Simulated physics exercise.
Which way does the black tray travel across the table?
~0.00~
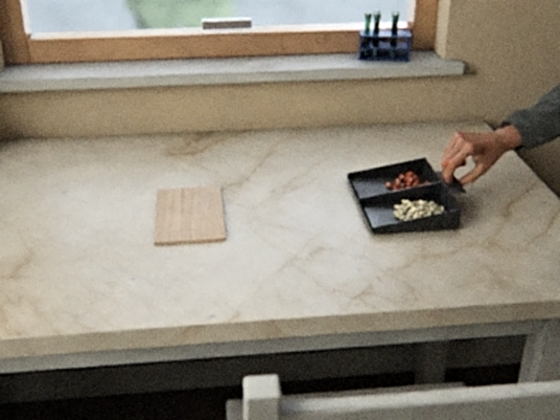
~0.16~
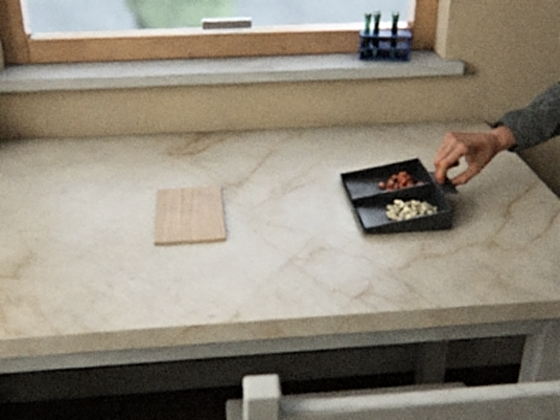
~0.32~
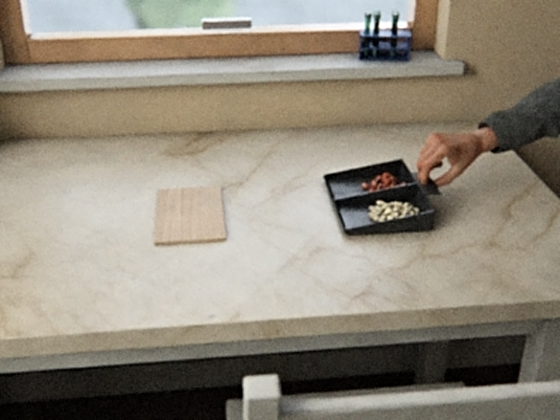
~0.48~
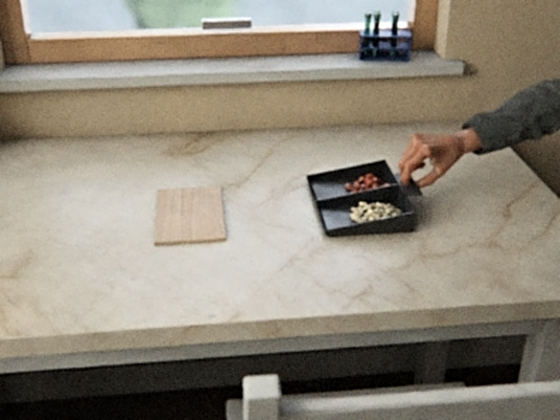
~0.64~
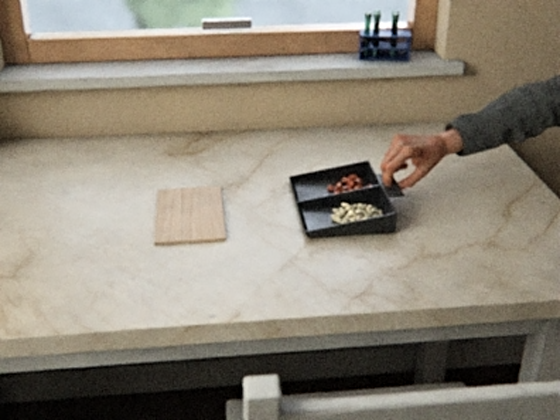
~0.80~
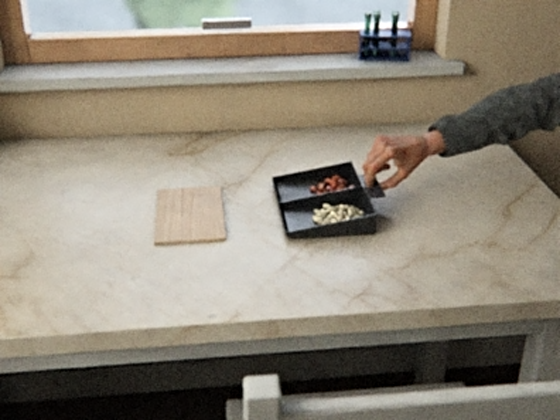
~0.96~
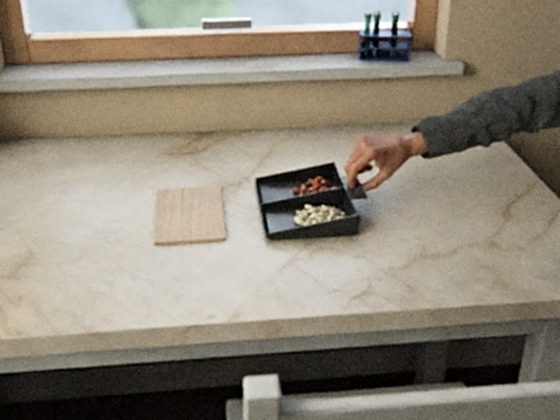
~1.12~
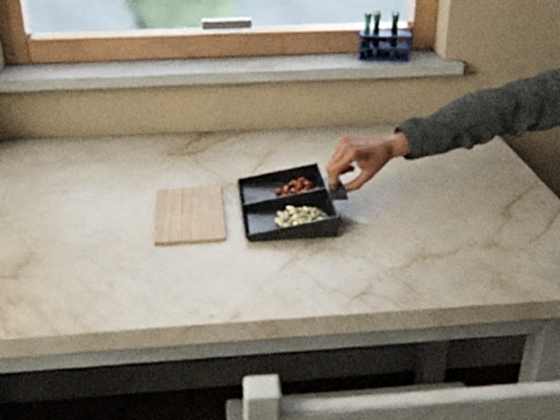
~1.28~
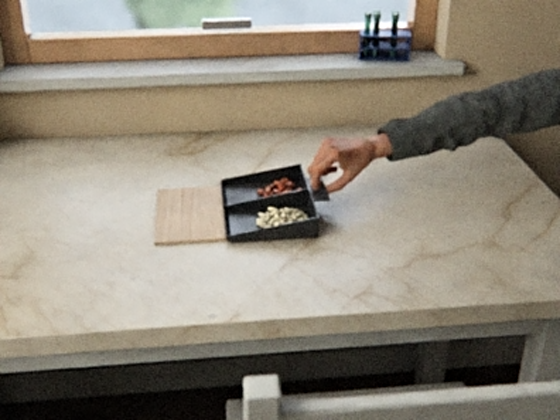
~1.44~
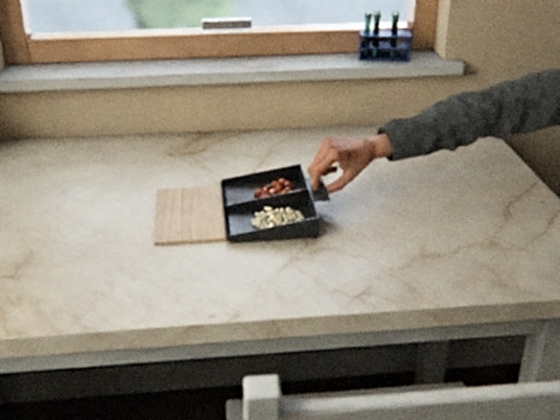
The black tray moves to the left, toward the flat wooden board.
